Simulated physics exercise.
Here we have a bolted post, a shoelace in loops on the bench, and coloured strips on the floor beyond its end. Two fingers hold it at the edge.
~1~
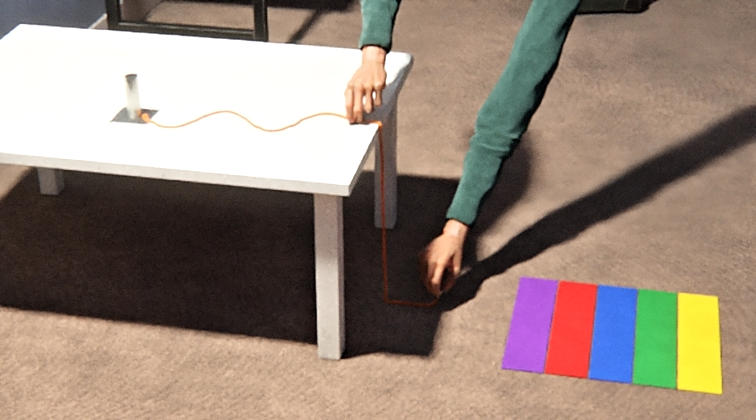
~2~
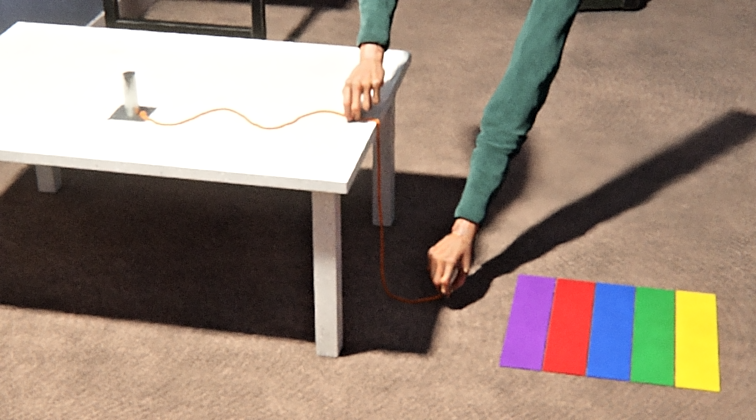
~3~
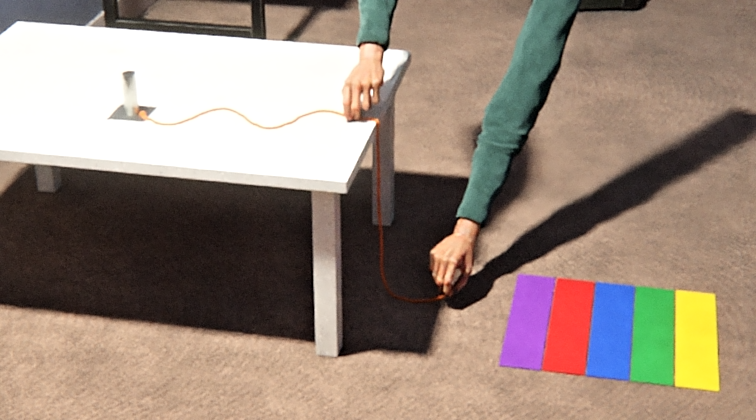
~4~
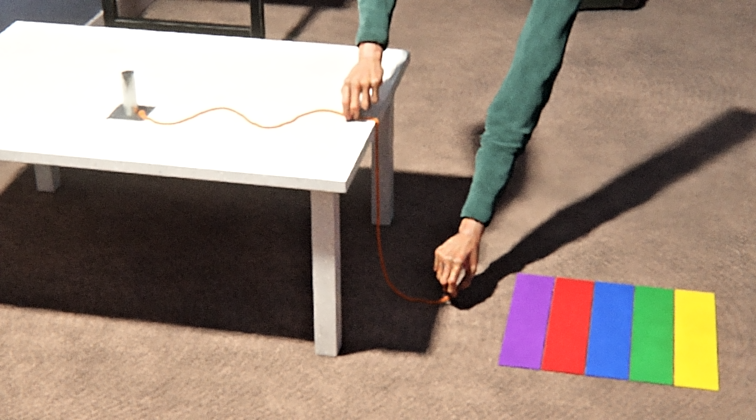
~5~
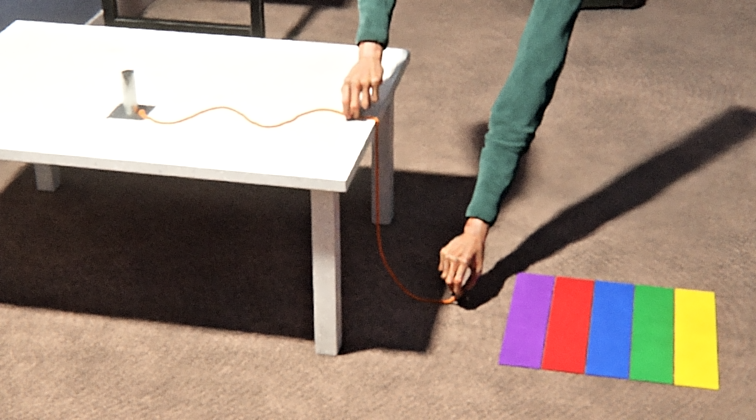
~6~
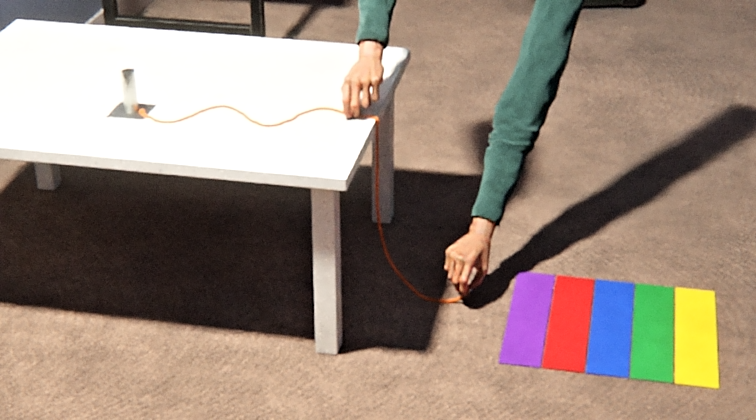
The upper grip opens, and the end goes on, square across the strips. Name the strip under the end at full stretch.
Over green.
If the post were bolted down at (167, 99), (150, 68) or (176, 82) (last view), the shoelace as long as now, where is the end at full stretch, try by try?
The places are (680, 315), (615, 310) and (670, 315).
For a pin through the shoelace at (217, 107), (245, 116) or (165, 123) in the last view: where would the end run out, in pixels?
About (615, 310), (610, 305) and (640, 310).
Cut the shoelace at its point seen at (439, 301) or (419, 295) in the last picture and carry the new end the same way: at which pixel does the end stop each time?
The places are (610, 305) and (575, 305).
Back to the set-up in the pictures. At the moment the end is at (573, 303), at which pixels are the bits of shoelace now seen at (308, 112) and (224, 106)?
They go to (370, 123) and to (249, 116).
Early on, end near (573, 303); over red.
Midway, end near (624, 309); over blue.
At the end of the slack, end near (655, 312); over green. The end stops over the green strip.
